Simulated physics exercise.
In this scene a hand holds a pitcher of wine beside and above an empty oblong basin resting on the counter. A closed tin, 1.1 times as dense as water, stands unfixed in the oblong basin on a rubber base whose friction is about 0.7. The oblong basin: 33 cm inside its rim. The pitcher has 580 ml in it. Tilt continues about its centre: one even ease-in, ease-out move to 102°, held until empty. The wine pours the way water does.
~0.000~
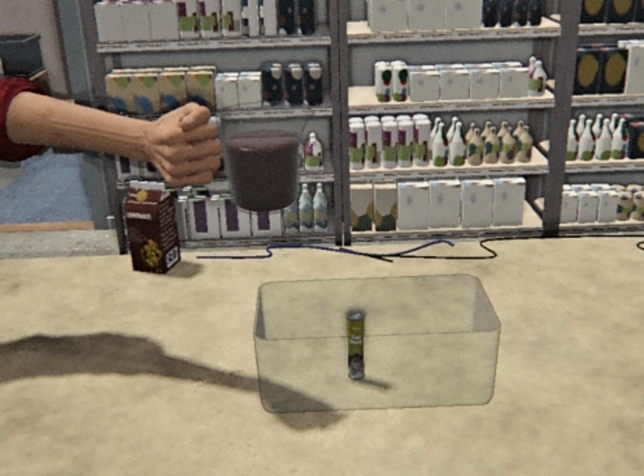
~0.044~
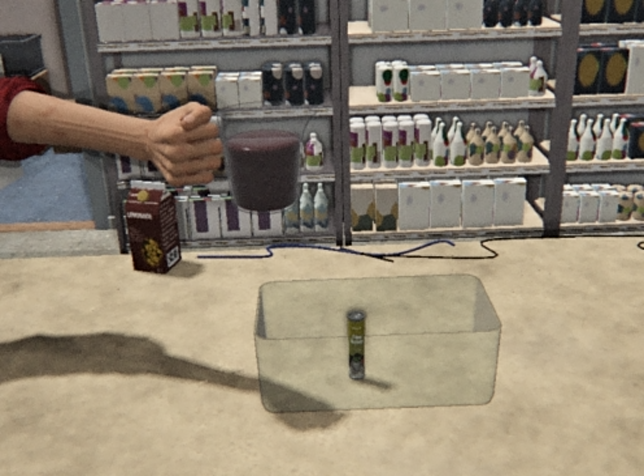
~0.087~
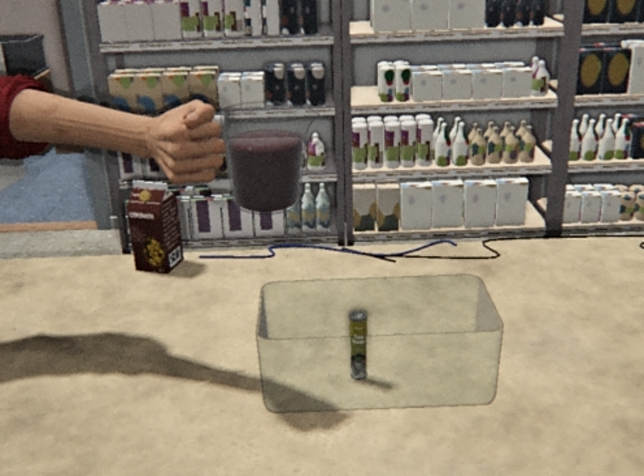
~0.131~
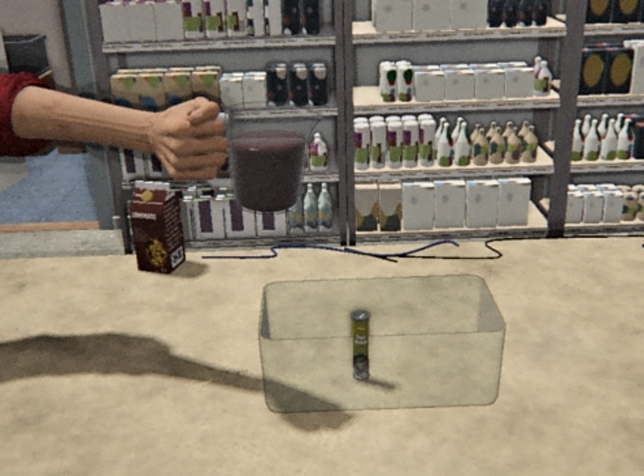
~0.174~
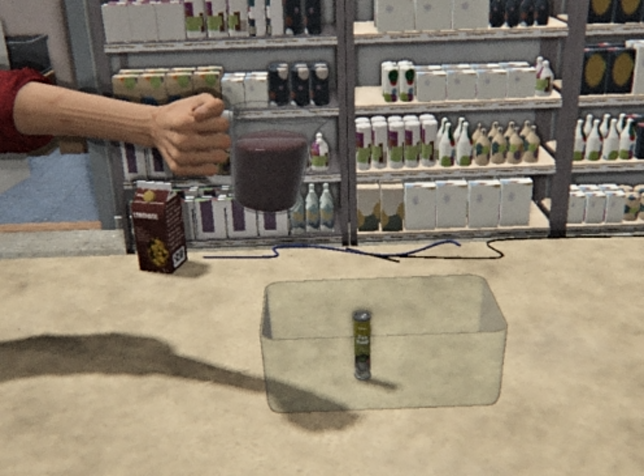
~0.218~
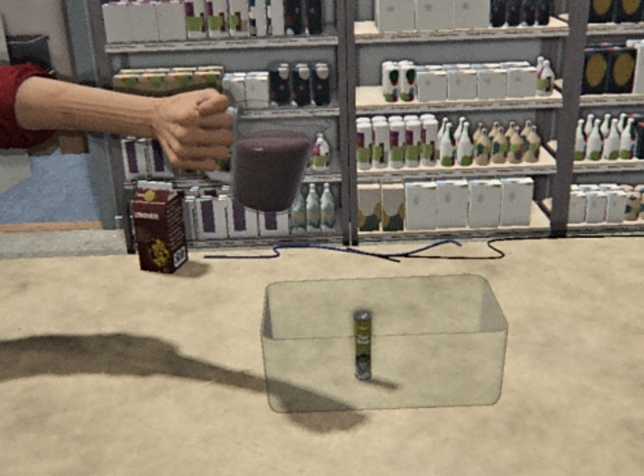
A hand at the end of a red-sleeved arm, reaching in from the left, holds a clear pitcher of dark purplish liquid and gradually tilts it rightward, its surface staying roughly level. Below on a beige counter, seen from the front and slightly above, stand a dark maroon carton at left and an empty translucent oblong basin with a small greenish-yellow tin. Behind, shop shelves hold bottles and boxes, while the view drifts very slightly.
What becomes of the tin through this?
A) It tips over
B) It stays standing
B.
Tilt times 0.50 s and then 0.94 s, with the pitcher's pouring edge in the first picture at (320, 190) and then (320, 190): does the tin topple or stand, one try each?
Try 1: Tipped over; try 2: Tipped over.
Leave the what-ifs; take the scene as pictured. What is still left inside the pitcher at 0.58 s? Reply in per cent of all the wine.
Around 86 in a hundred.
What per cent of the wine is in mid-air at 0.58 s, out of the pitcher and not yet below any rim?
I'd put it at about 14 percent.
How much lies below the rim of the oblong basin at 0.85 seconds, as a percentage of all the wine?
36 per cent, give or take a little.
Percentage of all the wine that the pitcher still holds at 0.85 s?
28 in a hundred, give or take.
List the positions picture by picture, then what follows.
In the first frame, it leans 0°; its right rim is at (315, 111); the wine meets the walls at (223, 140) and (300, 137); the oblong basin's rim runs from (257, 311) to (489, 302); the tin's top is at (356, 318).
In the second frame, it leans 1°; its right rim is at (316, 112); the wine meets the walls at (225, 139) and (301, 137).
In the third frame, it leans 2°; its right rim is at (319, 113); the wine meets the walls at (228, 139) and (303, 137).
In the fourth frame, it leans 5°; its right rim is at (324, 116); the wine meets the walls at (230, 140) and (306, 138).
In the fifth frame, it leans 8°; its right rim is at (328, 120); the wine meets the walls at (234, 141) and (310, 138).
In the sixth frame, it leans 13°; its right rim is at (332, 124); the wine meets the walls at (235, 141) and (312, 138).
By 0.58 s the tilt is 70° and 86 per cent is still to pour; the tin stands where it began.
By 0.85 s the tilt is 100° and 29 per cent is still to pour; the tin stands where it began.
By 1.13 s the tilt is 102° and 2 per cent is still to pour; the tin stands where it began.
By 1.44 s the tilt is 102° and 0 per cent is still to pour; the tin stands where it began.
At rest the tin stands where it began.
